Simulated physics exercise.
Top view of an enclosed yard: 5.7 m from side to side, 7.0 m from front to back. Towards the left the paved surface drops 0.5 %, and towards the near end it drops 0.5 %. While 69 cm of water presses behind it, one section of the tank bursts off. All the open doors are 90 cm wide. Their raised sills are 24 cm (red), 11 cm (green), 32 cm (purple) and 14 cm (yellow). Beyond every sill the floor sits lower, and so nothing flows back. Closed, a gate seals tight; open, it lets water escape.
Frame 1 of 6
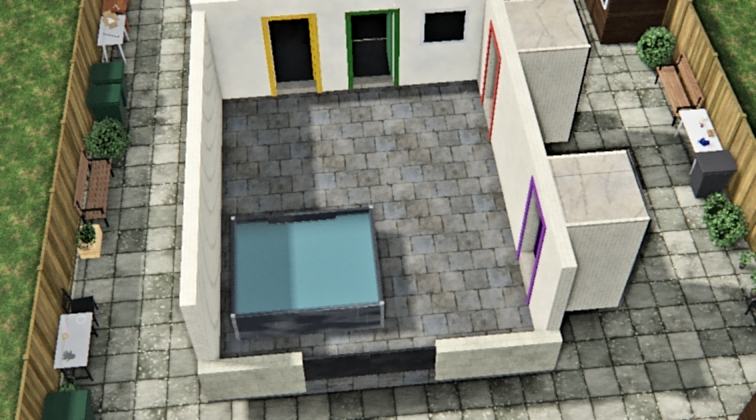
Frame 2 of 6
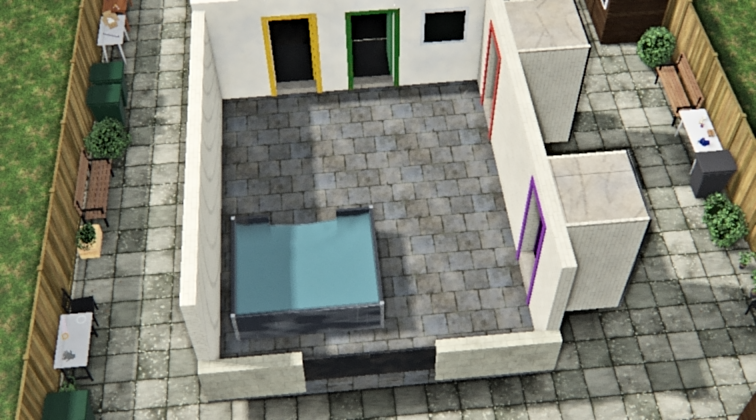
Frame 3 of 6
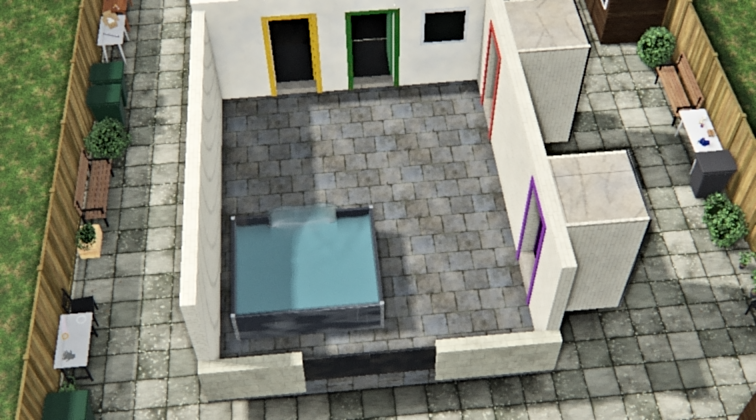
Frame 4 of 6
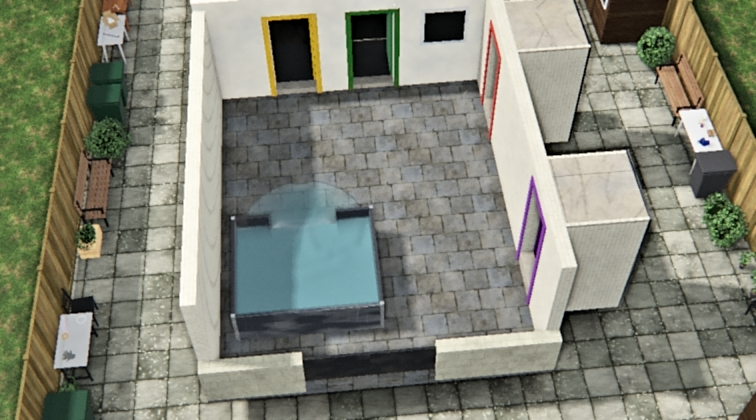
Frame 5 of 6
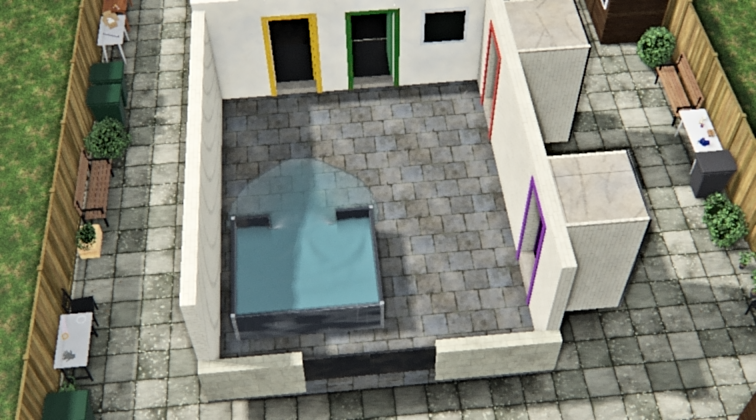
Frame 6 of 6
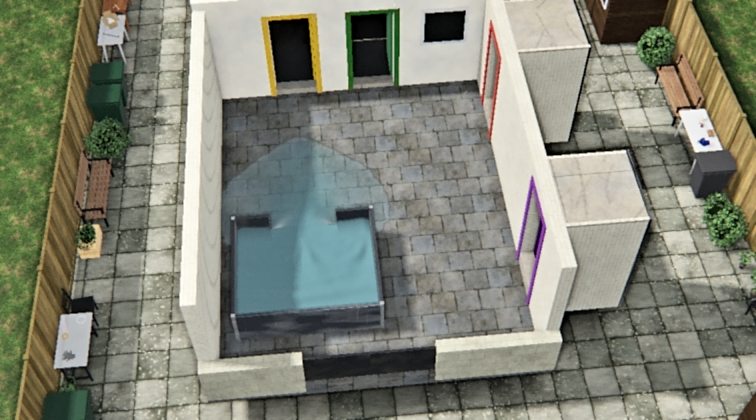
The footage shows a tank of blue water standing in a walled, paved yard, when a section of its far side opens and water pours out, spreading across the paving in a widening, pointed sheet toward the far wall.
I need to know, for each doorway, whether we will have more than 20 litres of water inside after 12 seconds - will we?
One by one: Red door: Beneath the limit, green door: Above the limit, purple door: Beneath the limit, yellow door: Above the limit.
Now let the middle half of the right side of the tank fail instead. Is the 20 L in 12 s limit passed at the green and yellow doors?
At the green door the limit is not exceeded; at the yellow door it is not exceeded.
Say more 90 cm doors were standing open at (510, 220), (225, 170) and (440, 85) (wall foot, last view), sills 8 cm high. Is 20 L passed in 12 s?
Check each in turn: The first fails, the second succeeds, the third succeeds.
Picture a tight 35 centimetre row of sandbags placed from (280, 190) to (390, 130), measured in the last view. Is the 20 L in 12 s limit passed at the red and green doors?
Checking the limit, red is fine, green is too much.
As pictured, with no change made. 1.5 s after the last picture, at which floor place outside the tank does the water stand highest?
That would be near pixel (231, 101).
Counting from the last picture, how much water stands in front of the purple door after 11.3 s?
It's about 8.0 cm.
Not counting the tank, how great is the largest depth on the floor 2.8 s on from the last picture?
Max depth: About 29 centimetres.
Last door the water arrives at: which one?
Looks like the purple door.
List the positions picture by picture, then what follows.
In the first picture, the tank at (305, 262) is whole and still, 69 cm deep.
In the second picture, the front is at a hidden place, 0.7 m from the gap on the tank's far side; 0.3 m2 of floor is under water; 69 cm left at the back of the tank.
In the third picture, water pours out on the tank's far side and has run 0.9 m, to (270, 214); typically 11 cm deep outside, 69 cm at the tank's back.
In the fourth picture, water pours out on the tank's far side and has run 1.4 m, to (284, 188); typically 8 cm deep outside, 69 cm at the tank's back.
In the fifth picture, the front is at (289, 163), 2.0 m from the gap on the tank's far side; 4.0 m2 of floor is under water; 67 cm left at the back of the tank.
In the sixth picture, water pours out on the tank's far side and has run 2.6 m, to (293, 141); typically 5 cm deep outside, 61 cm at the tank's back.
Then, 0.7 s after the last picture water covers 40 % of the floor and is deepest (40 cm) near (304, 233); red door not reached, green door not reached, purple door not reached, yellow door 21 cm at the sill, 7 L in.
Then, 1.5 s after the last picture water covers 45 % of the floor and is deepest (42 cm) near (231, 101); red door not reached, green door 21 cm at the sill, 12 L in, purple door not reached, yellow door 28 cm at the sill, 61 L in.
Then, 2.8 s after the last picture water covers 55 % of the floor and is deepest (29 cm) near (239, 143); red door 13 cm at the sill, 0 L in, green door 19 cm at the sill, 52 L in, purple door not reached, yellow door 24 cm at the sill, 146 L in.
Then, 6.3 s after the last picture water covers 90 % of the floor and is deepest (19 cm) near (409, 88); red door 16 cm at the sill, 0 L in, green door 10 cm at the sill, 72 L in, purple door 4 cm at the sill, 0 L in, yellow door 13 cm at the sill, 180 L in.
Then, 11.3 s after the last picture water covers 100 % of the floor and is deepest (20 cm) near (220, 381); red door 8 cm at the sill, 0 L in, green door 9 cm at the sill, 76 L in, purple door 8 cm at the sill, 0 L in, yellow door 10 cm at the sill, 180 L in.
